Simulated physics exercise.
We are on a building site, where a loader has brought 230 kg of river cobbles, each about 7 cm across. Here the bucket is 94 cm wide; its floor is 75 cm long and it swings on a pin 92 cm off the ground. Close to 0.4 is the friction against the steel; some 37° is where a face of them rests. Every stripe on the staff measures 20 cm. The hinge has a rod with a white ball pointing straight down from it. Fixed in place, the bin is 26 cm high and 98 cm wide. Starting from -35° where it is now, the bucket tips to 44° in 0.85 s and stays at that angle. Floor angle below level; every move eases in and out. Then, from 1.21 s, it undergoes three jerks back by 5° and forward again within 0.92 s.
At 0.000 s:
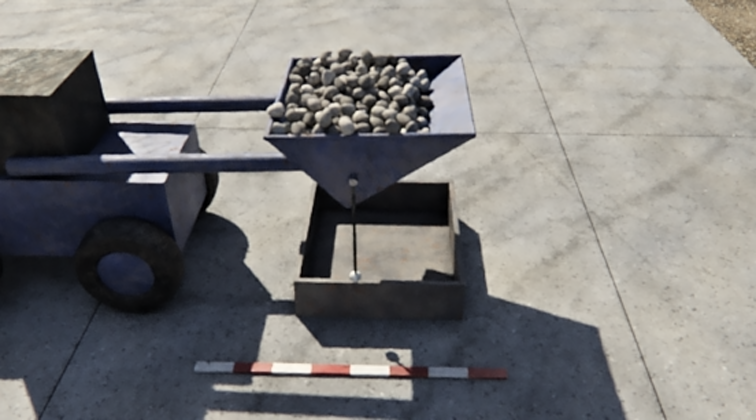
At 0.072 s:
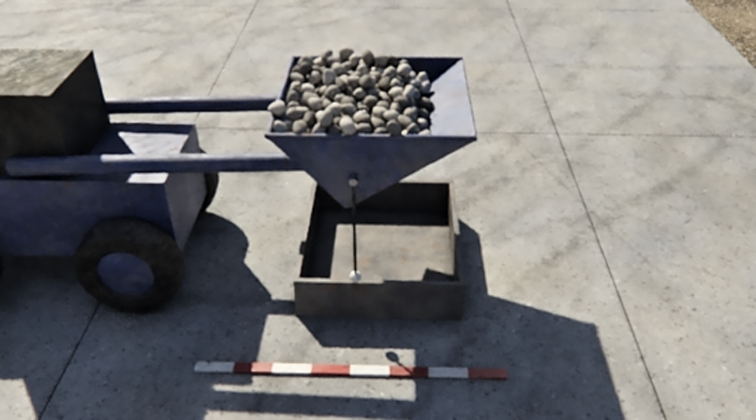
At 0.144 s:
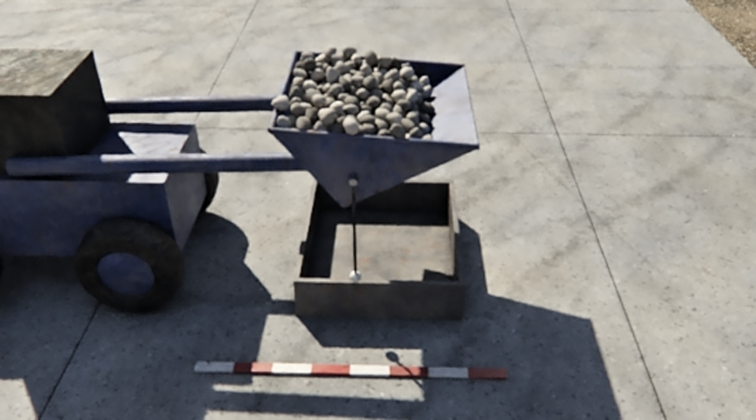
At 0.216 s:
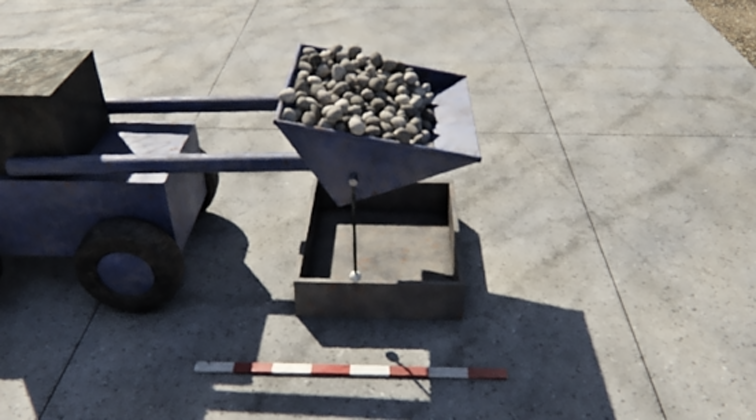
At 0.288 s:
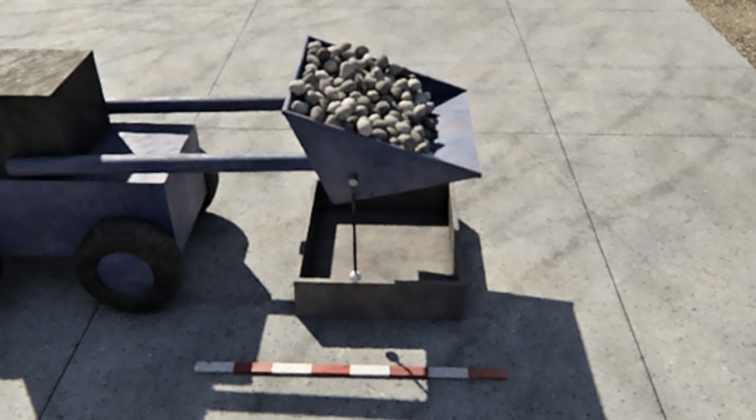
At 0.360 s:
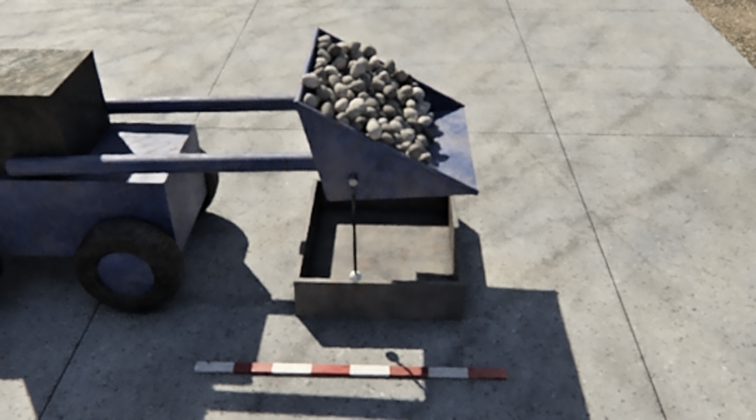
On a sunlit stretch of pale concrete paving, seen from above and to the side by a still camera, a dark blue loader stands at left. Its arms hold a blue bucket heaped with grey and tan cobbles above an open brown bin, with a red-and-white staff lying in front. The bucket tilts steadily, its left side rising and right lip dropping, while the stones shift slightly rightward inside.
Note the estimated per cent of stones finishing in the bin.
Estimate: 40 per cent.
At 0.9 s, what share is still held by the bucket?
Around 55 percent of the load.
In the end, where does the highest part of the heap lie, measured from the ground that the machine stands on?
Near 28 cm up from the ground.
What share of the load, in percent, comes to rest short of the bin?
I'd put it at around 0 per cent.
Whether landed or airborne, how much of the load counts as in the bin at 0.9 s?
Roughly 30% by that time.
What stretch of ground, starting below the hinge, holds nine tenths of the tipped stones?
I'd put it at about 130 cm.
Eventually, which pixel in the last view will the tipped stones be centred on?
The middle should be near (479, 253).
After 0.6 s the floor is at 32°; 100 % in the bucket; the foremost stones are at (437, 188).
After 0.9 s the floor is at 44°; 55 % in the bucket, 32 % in the bin, 13 % beside or beyond the bin; the foremost stones are at (488, 236).
After 2.6 s the floor is at 44°; 0 % in the bucket, 40 % in the bin, 60 % beside or beyond the bin; the foremost stones are at (742, 291).
After 5.0 s the floor is at 44°; 0 % in the bucket, 40 % in the bin, 60 % beside or beyond the bin; the foremost stones are at (742, 291).
